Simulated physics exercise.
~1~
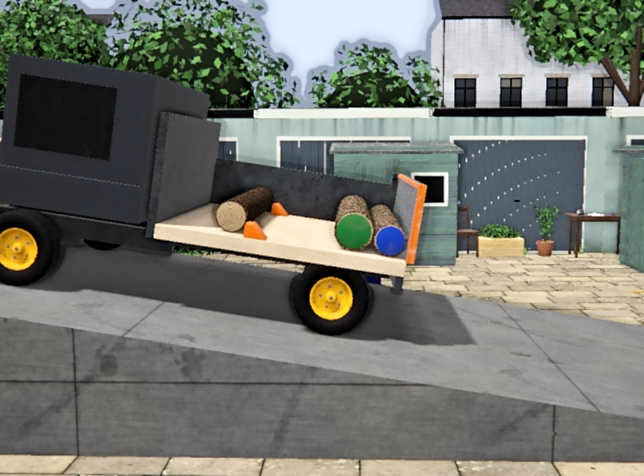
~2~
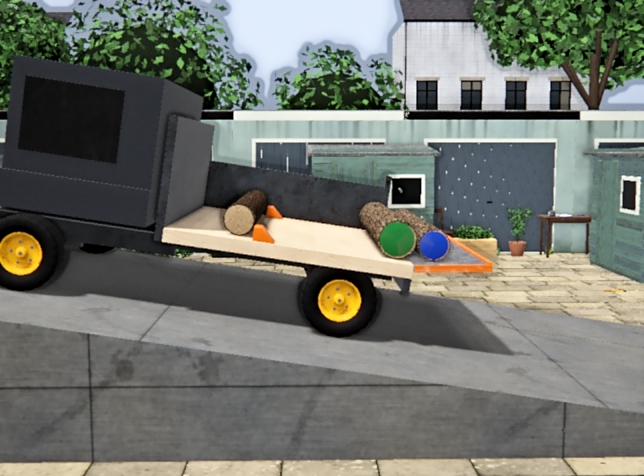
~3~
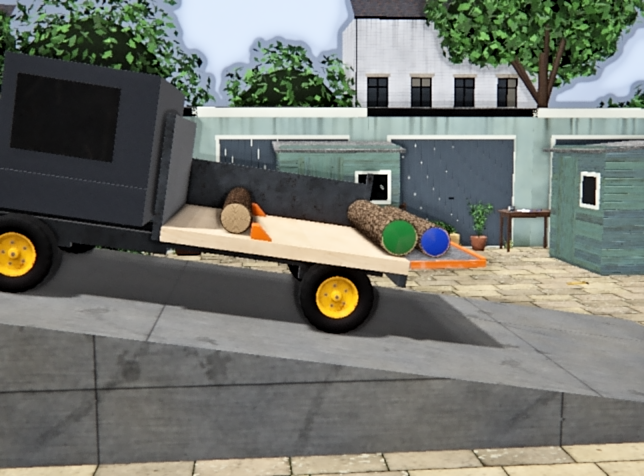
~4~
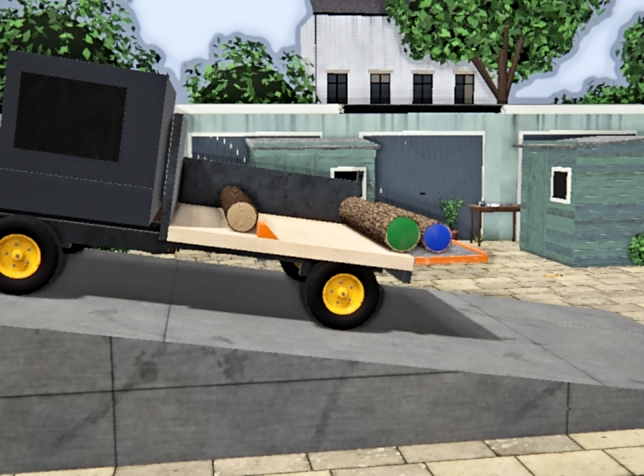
A dark grey pick-up with yellow-hubbed wheels stands on a sloping grey ramp, its tail pointing downhill to the right, seen from the side before a paved yard with green sheds and a pale building. Three logs lie on its pale wooden bed, a plain one left of an orange chock, and green-ended and blue-ended ones near the upright orange tailgate. The tailgate drops open, and the green and blue logs roll a little to the right. Blue moves onto the lowered gate while green stays on the bed. As the view drifts sideways, both come to rest there, the plain log still behind the chock and none fallen off.
